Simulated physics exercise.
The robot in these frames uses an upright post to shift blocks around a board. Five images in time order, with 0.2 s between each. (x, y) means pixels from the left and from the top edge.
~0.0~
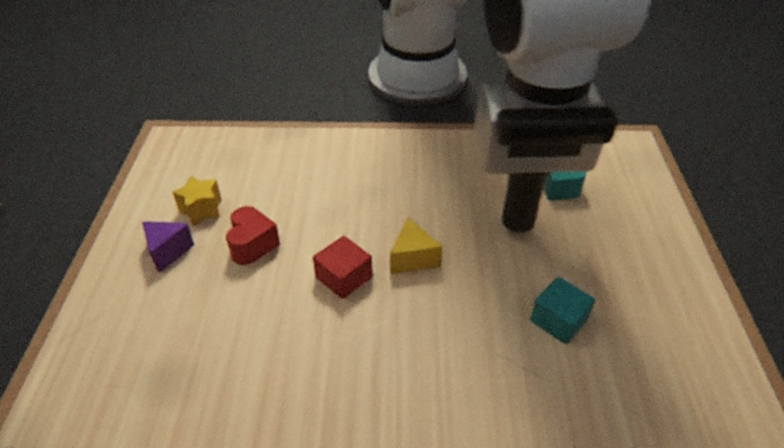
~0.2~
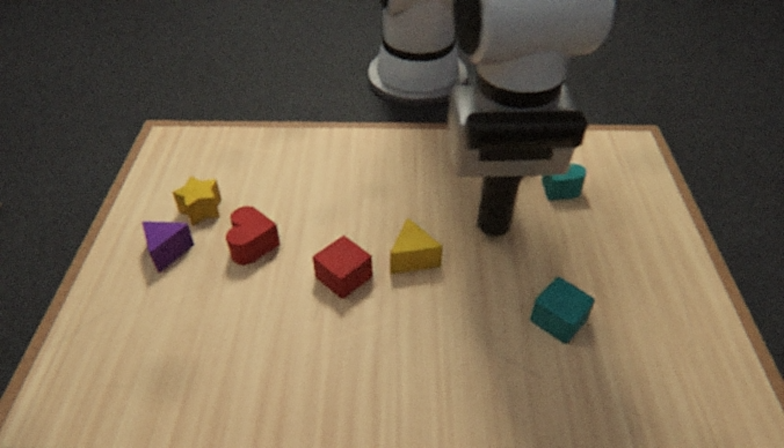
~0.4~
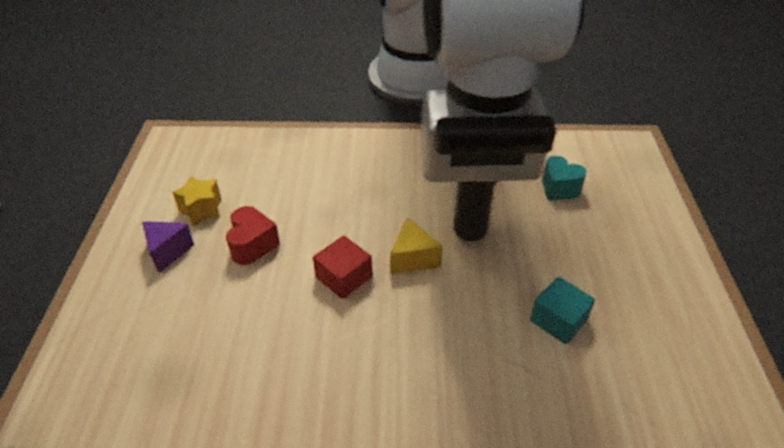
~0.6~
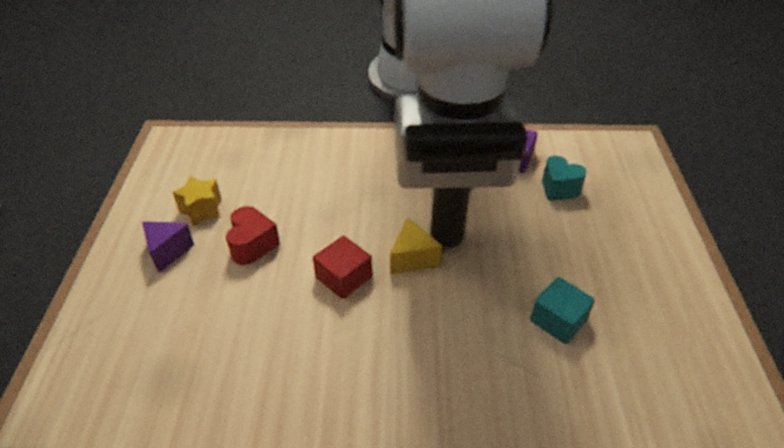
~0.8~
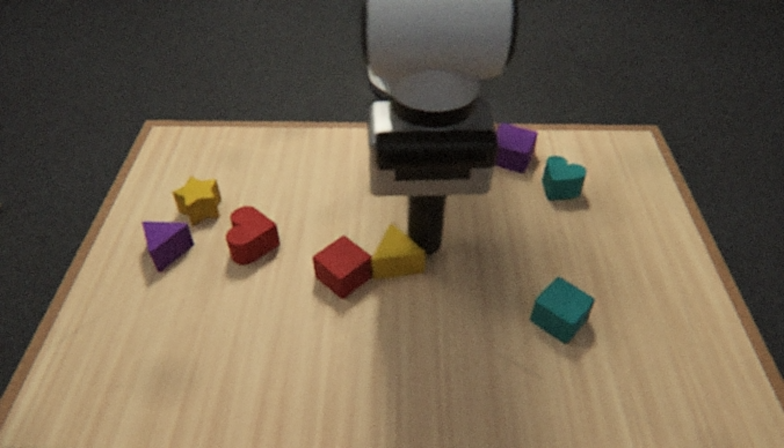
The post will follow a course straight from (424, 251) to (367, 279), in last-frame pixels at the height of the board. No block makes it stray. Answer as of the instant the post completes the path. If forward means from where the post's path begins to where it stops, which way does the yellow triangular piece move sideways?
Off to the left side.
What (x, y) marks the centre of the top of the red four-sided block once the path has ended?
The middle of the upper face of the red four-sided block will lie at about (311, 265) in the picture.
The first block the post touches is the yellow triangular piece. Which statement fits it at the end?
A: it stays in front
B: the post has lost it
Letter A.
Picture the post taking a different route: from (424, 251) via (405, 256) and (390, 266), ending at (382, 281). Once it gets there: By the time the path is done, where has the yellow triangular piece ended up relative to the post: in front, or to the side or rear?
Pushed along.
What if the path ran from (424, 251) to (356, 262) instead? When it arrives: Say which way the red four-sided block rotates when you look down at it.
If we look at it from overhead, the red four-sided block pivots clockwise.
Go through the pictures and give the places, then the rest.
In the first frame, lower end of the post at (518, 221), tops of blocks, red four-sided block at (342, 256), yellow triangular piece at (414, 238).
In the second frame, post at (494, 225), blocks as before.
In the third frame, post at (470, 229), blocks as before.
In the fourth frame, post at (447, 235), blocks as before.
In the fifth frame, post at (425, 243), red four-sided block at (342, 256), yellow triangular piece at (396, 244).
On the path given first. Halfway along, post at (396, 257); red four-sided block at (328, 261), turned 40° clockwise; yellow triangular piece at (368, 264), turned 20° anticlockwise.
At the end, post at (367, 271); red four-sided block at (311, 265), turned 65° clockwise; yellow triangular piece at (343, 283).
